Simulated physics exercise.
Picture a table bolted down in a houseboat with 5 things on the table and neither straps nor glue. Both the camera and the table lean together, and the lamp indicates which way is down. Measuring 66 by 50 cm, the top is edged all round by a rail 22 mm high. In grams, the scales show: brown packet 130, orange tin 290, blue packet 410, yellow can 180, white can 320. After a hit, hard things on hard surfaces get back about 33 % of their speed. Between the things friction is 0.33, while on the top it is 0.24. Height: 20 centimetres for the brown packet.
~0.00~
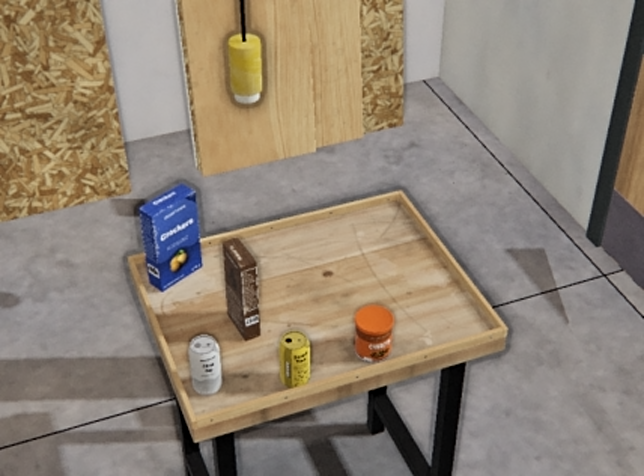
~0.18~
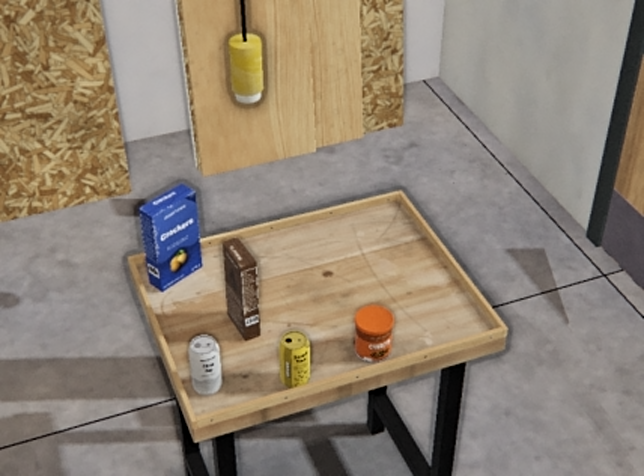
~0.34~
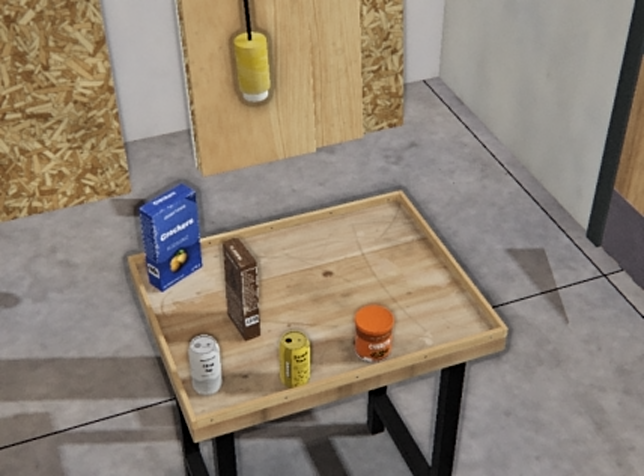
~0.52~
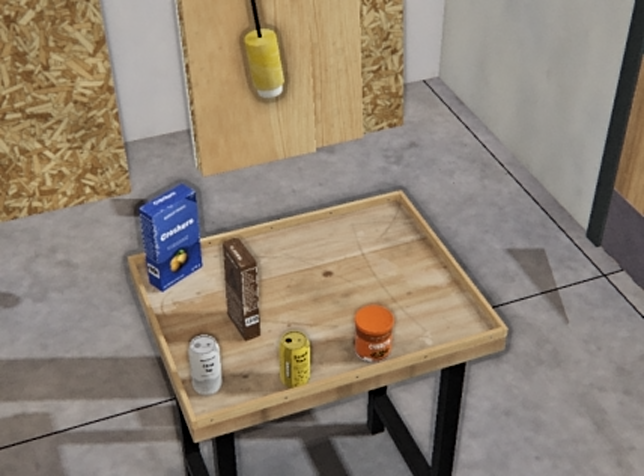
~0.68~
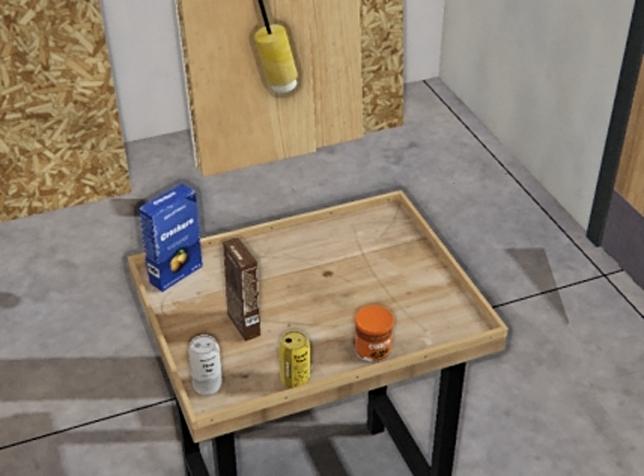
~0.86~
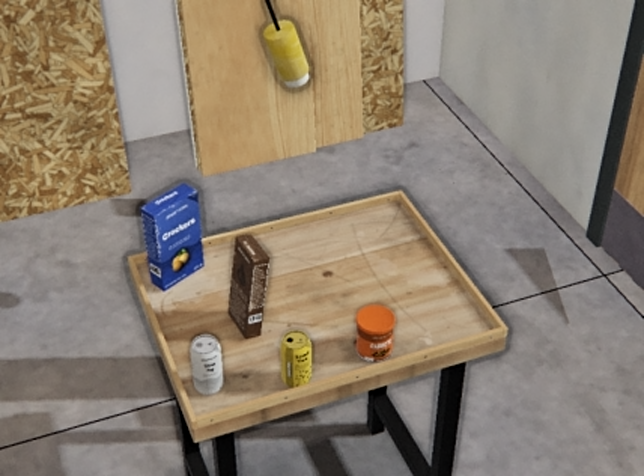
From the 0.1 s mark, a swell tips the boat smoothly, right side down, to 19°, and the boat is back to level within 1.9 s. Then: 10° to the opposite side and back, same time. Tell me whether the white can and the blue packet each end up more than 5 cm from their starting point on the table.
The white can does. The blue packet does.
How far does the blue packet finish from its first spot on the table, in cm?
Net distance near 28 cm.
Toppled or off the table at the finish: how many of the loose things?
It comes to 1.
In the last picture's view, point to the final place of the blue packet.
Close to (293, 210).
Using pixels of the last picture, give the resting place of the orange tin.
It ends up at about (472, 306).
By 1.16 s, floor tilted 18°, right side down; blue packet 6 cm from its spot near (199, 232); white can 6 cm from its spot near (234, 358); brown packet on its side.
By 1.26 s, floor tilted 17°, right side down; blue packet 10 cm from its spot near (215, 228); white can 9 cm from its spot near (251, 354); brown packet on its side.
By 1.46 s, floor tilted 12°, right side down; white can 18 cm from its spot near (291, 342); blue packet 19 cm from its spot near (253, 219); brown packet on its side.
By 1.66 s, floor tilted 5°, right side down; blue packet 26 cm from its spot near (285, 212); white can 25 cm from its spot near (324, 333); brown packet on its side.
When it is over (4.4 s), lying over on the table, brown packet; not toppled but over 5 cm from the start, orange tin, blue packet, yellow can and white can. End places, in pixels of the last picture, white can near (332, 331), blue packet near (293, 210).
